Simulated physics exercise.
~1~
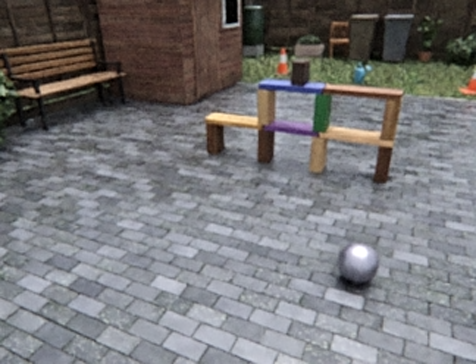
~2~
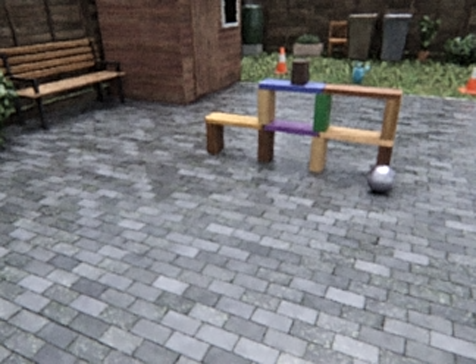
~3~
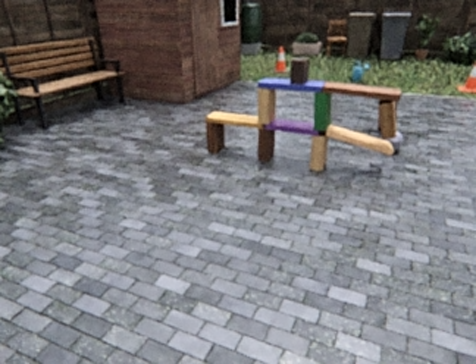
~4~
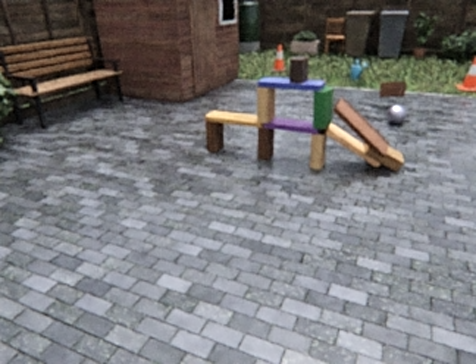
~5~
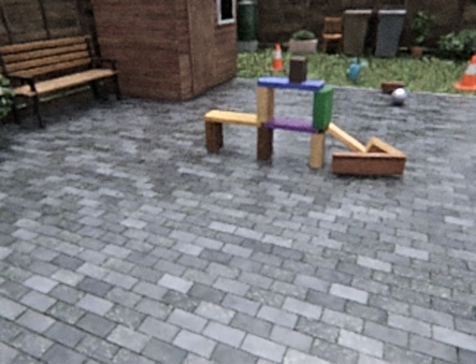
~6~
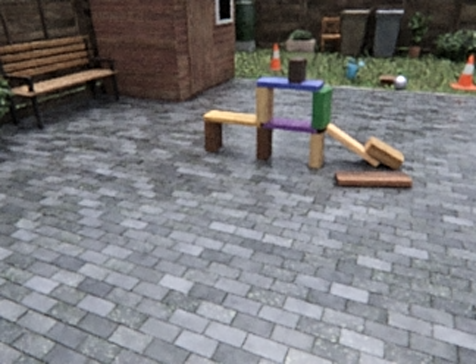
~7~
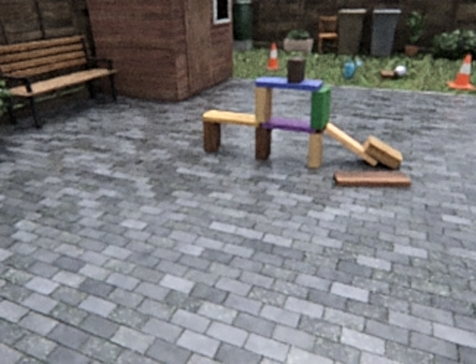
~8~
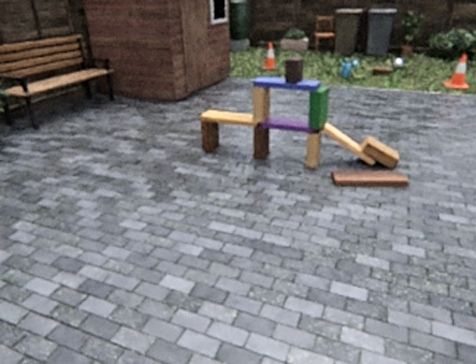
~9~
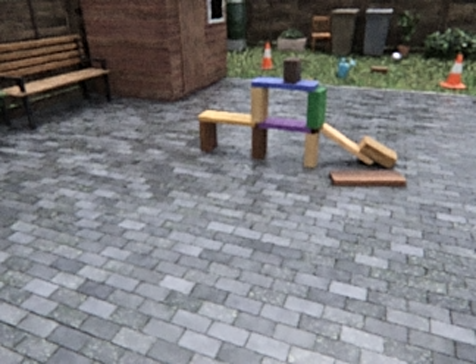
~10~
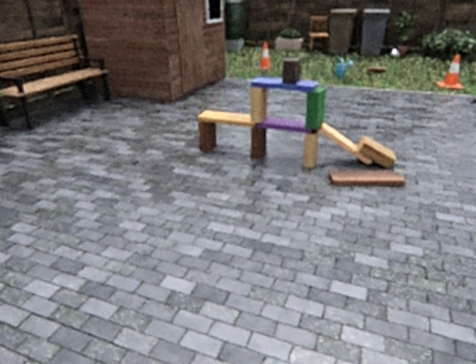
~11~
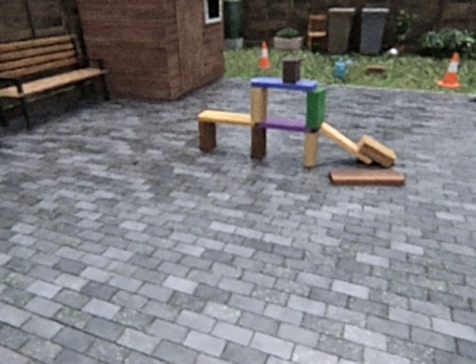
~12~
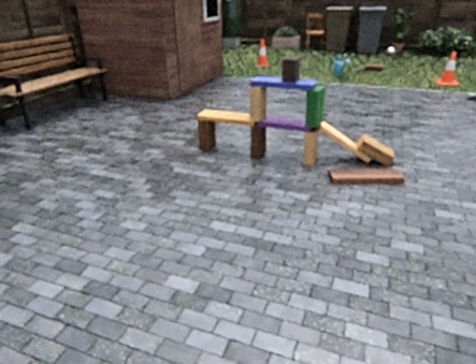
A two-level structure of wooden posts and planks stands on a grey brick patio, seen from slightly above, with a bench and brown shed at left and orange cones on the grass behind. Its blue plank, topped by a dark block, sits above a purple plank beside a green post. A silver ball rolls away from the viewer and knocks out the right-hand supports. The upper right plank drops and flips onto the paving, while the lower one slopes down against a fallen block. The ball rolls onto the grass, and the blue, purple and green pieces stay up.
